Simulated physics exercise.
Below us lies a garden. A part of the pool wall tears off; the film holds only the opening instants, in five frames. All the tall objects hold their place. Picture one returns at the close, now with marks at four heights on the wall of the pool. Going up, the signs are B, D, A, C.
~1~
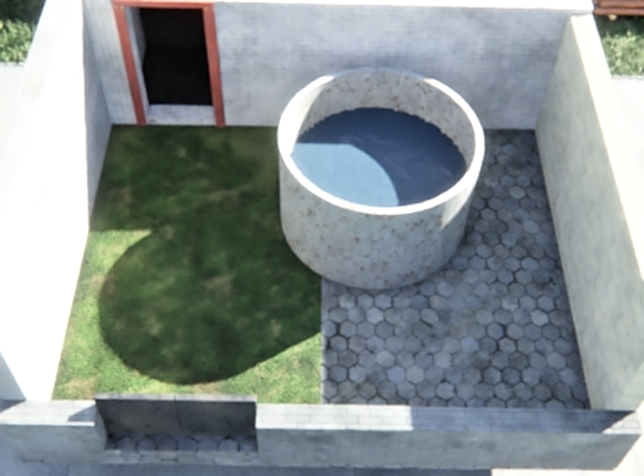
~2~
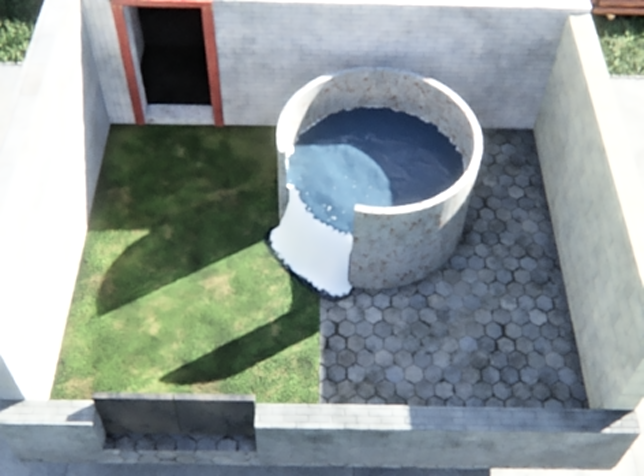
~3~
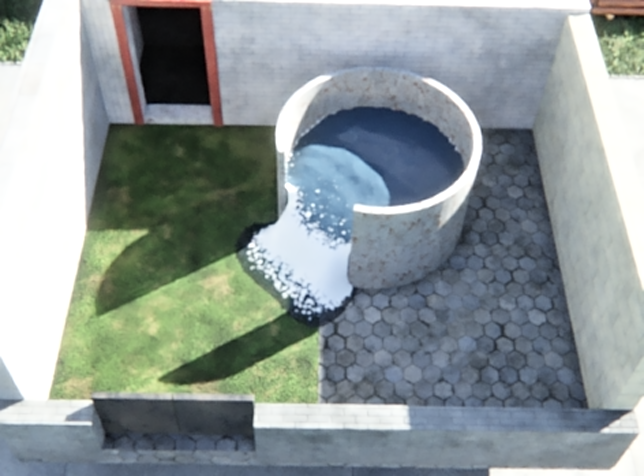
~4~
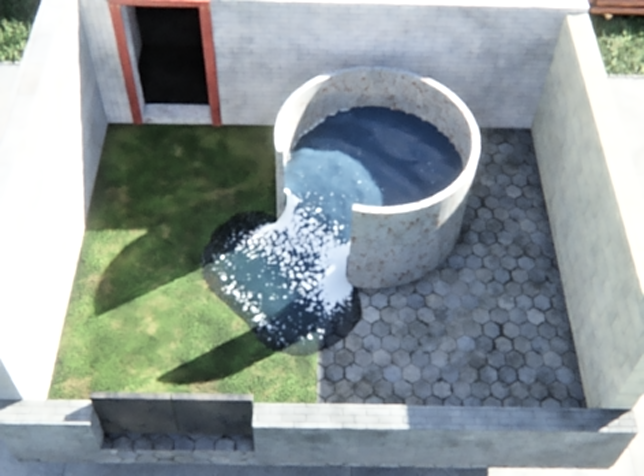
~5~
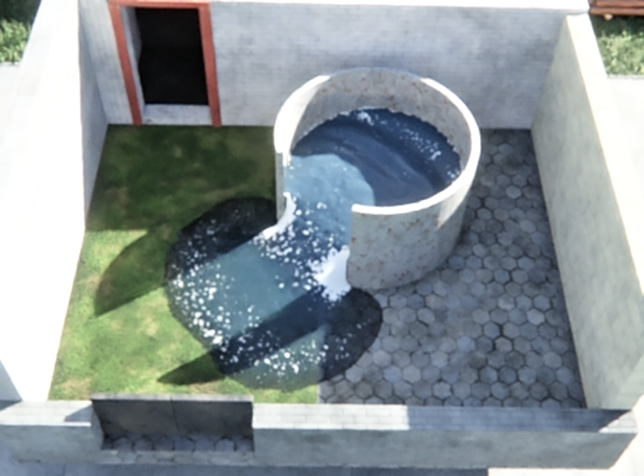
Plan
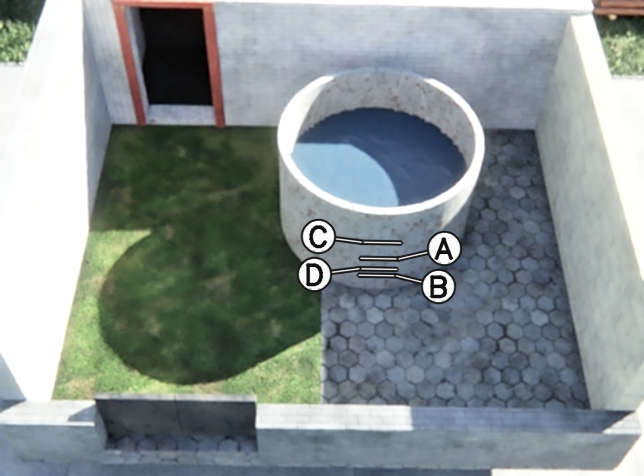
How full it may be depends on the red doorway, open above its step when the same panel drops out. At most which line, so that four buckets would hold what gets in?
A.
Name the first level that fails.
The answer is C.
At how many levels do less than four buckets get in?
Three of the four.
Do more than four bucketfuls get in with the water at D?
No, that is safe.
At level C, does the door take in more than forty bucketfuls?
No, less.
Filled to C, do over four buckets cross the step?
Yes, it does.
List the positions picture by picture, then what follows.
Water in the pool at rest, its middle at (377, 170); foot of the red doorway at (182, 125); shut gate at (177, 400), in the first picture.
In the second picture, 2 % of the ground under water, visible out to (344, 293).
In the third picture, 4 % of the ground under water, visible out to (327, 315).
In the fourth picture, 9 % of the ground under water, visible out to (281, 343).
In the fifth picture, 18 % of the ground under water, visible out to (202, 333).
In white, A at (379, 258); B at (377, 275); C at (381, 242); D at (378, 269); from the bottom up B, D, A, C.
Choosing A, a bucket or two gets in.
Choosing B, nothing gets over.
Choosing C, about 12 bucketfuls get in.
Choosing D, nothing gets over.
